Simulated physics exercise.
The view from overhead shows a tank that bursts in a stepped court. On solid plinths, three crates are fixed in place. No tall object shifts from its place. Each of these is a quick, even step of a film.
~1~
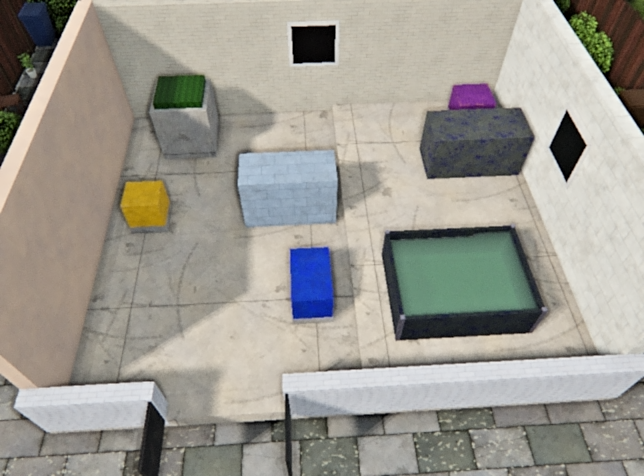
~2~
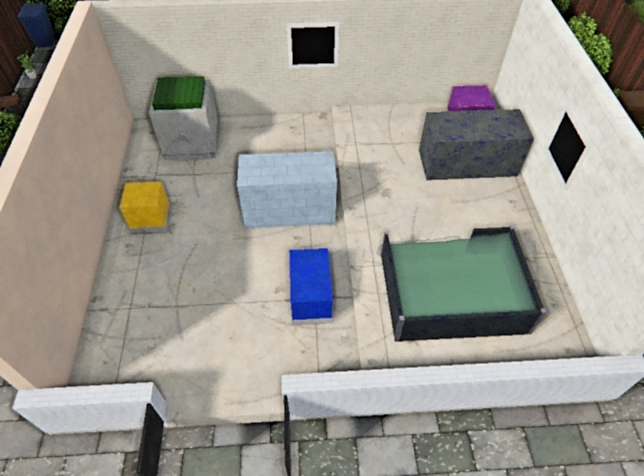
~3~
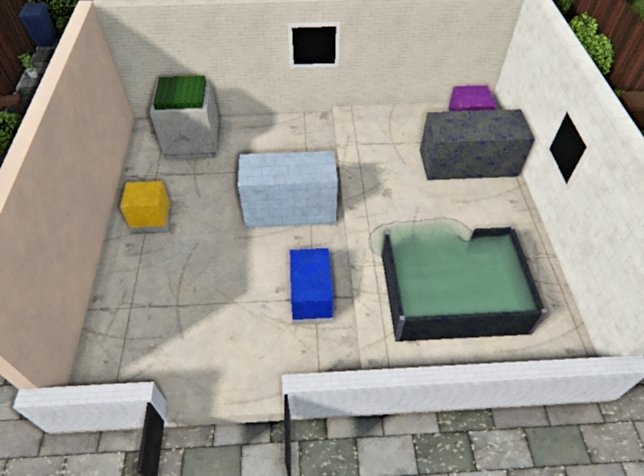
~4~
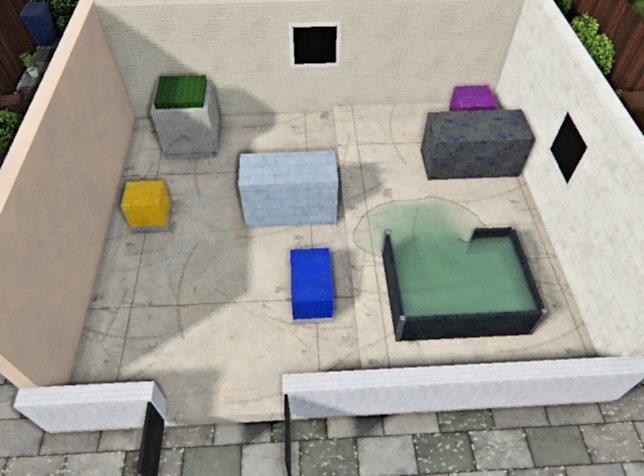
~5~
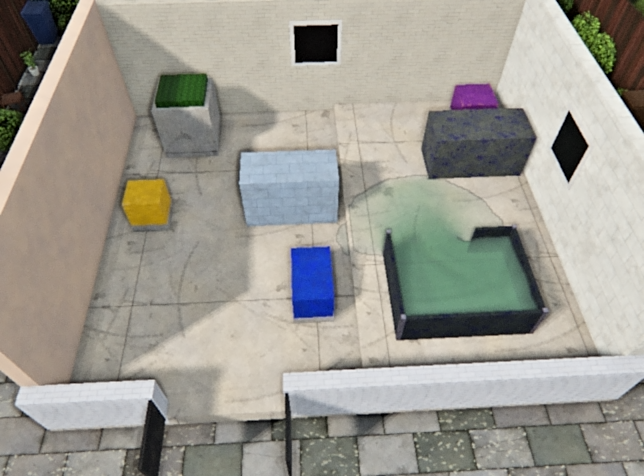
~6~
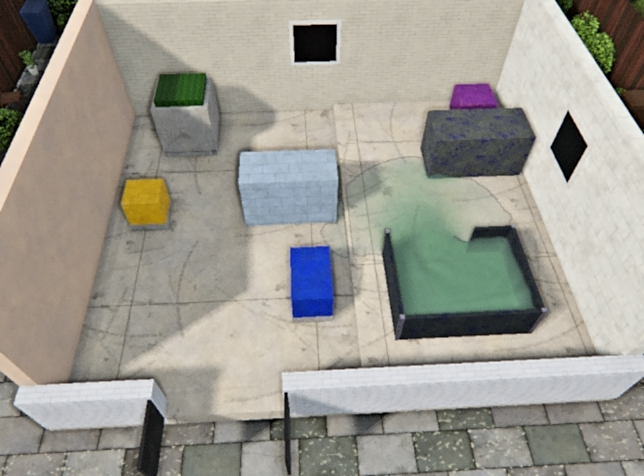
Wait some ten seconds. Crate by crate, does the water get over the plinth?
One by one: The yellow crate will have no water on it; the purple crate will have water on it; the blue crate will have no water on it.
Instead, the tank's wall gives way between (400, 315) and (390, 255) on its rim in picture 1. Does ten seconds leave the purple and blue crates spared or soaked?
As I see it, purple stays clear and blue is doused.
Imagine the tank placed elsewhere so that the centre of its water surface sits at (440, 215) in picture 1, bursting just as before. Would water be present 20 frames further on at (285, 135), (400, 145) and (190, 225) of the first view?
As listed: Flooded, covered, not flooded.
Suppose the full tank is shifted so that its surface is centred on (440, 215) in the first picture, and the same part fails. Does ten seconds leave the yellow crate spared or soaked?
I reckon the yellow crate is unharmed.
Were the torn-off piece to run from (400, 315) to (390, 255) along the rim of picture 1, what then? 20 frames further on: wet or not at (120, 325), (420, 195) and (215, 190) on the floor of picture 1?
Okay, the first is waterlogged, the next is left untouched, and the last is left untouched.
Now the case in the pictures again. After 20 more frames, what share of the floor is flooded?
About 45 %.
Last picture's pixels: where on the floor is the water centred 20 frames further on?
I reckon somewhere around (389, 188).
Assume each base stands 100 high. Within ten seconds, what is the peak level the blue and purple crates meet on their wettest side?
Respectively 20 % and 150 %.
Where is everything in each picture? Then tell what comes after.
The first frame shows the open tank at (460, 272) is whole and still.
In the second frame, the front is at a hidden place, out from the gap on the open tank's far side.
In the third frame, the front is at (459, 225), out from the gap on the open tank's far side.
In the fourth frame, the front is at (437, 201), out from the gap on the open tank's far side.
In the fifth frame, water pours out on the open tank's far side and has run to (426, 179).
In the sixth frame, the front is at (421, 161), out from the gap on the open tank's far side.
A moment on, water covers 20 % of the floor; the yellow crate not reached, the purple crate not reached, the blue crate not reached.
Next, water covers 30 % of the floor; the yellow crate not reached, the purple crate water round its plinth, the blue crate not reached.
Then, water covers 45 % of the floor; the yellow crate water round its plinth, the purple crate water round its plinth, the blue crate water round its plinth.
Later, water covers 70 % of the floor; the yellow crate water round its plinth, the purple crate water round its plinth, the blue crate water round its plinth.
In the end, water covers 95 % of the floor; the yellow crate stayed above the water, the purple crate was topped, the blue crate stayed above the water.
